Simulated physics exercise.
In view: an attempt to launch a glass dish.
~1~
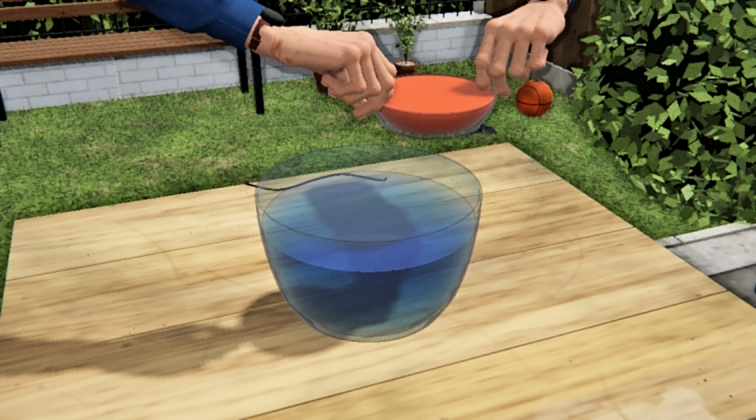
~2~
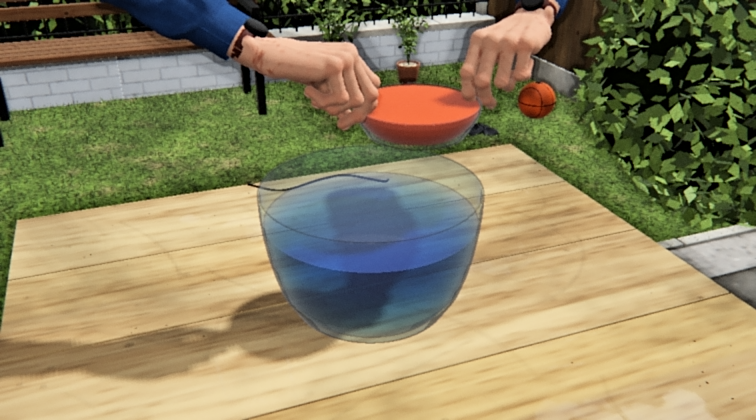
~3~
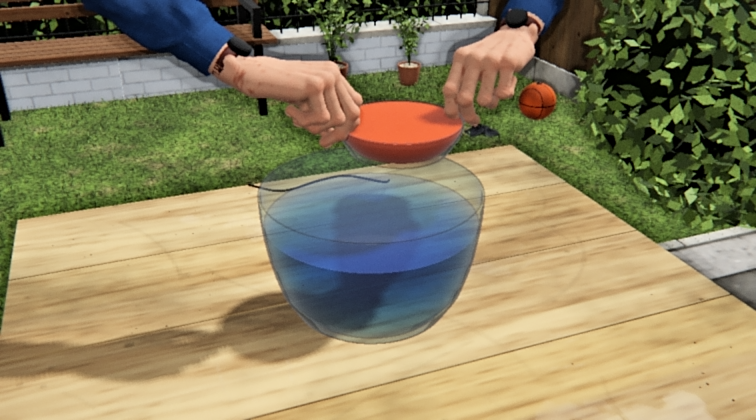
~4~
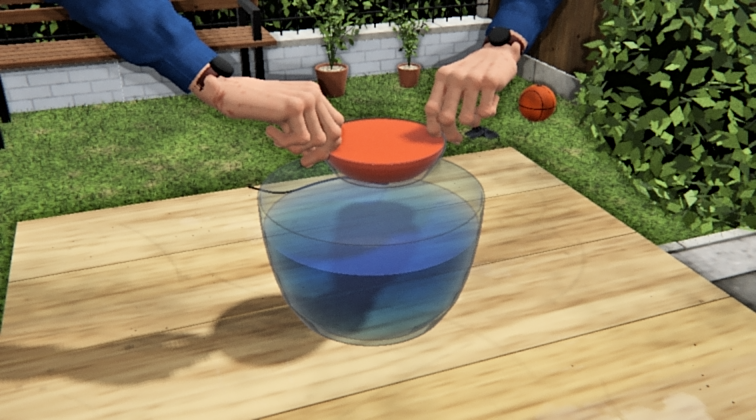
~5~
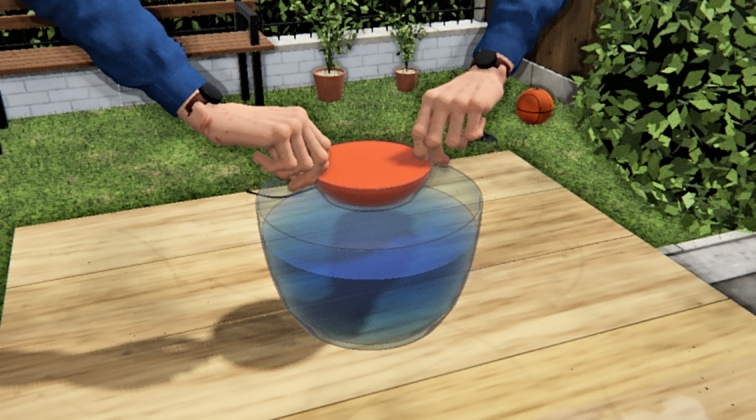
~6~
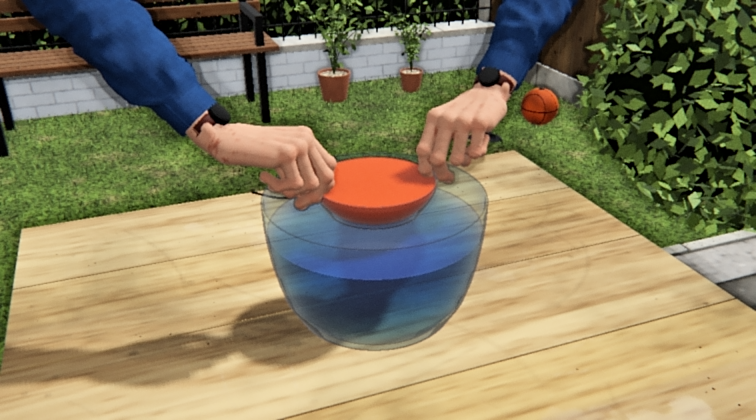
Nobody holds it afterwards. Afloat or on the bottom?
The dish goes under.
Next, the dish dips into the dyed water.
After that, dyed water pours in over its rim.
Finally, the dish lies on the bottom.
